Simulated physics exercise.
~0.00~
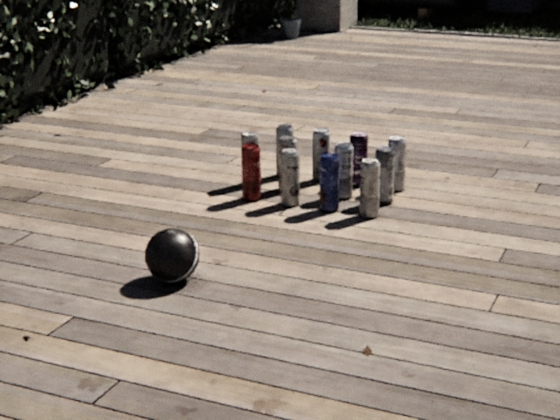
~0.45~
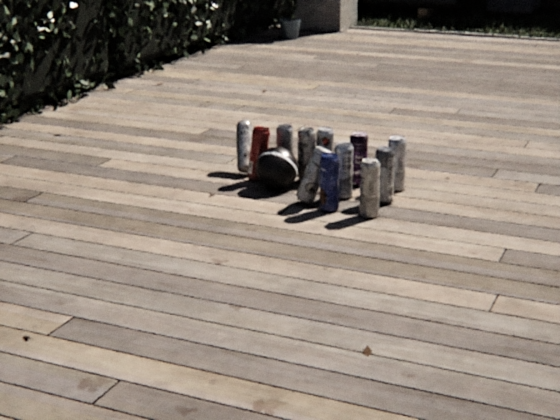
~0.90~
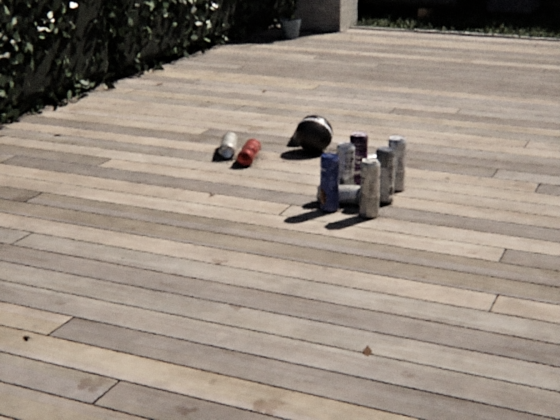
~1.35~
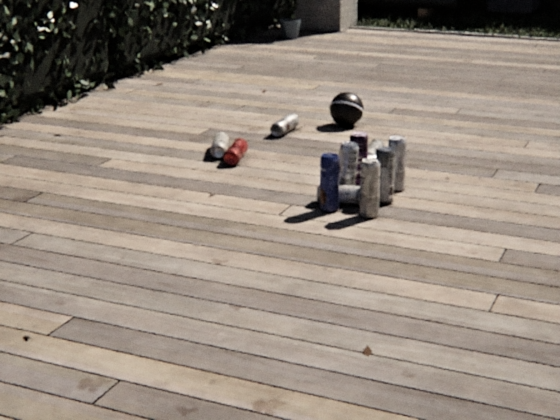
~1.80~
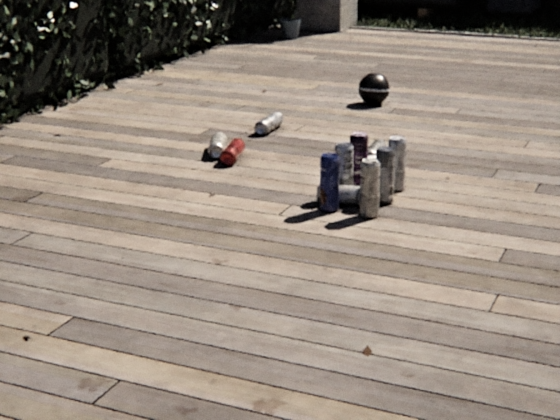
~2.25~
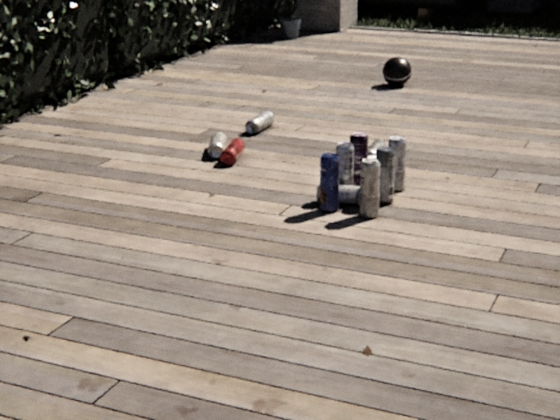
A dark ball rolls into standing tubes, topples several including the red, and rolls away.
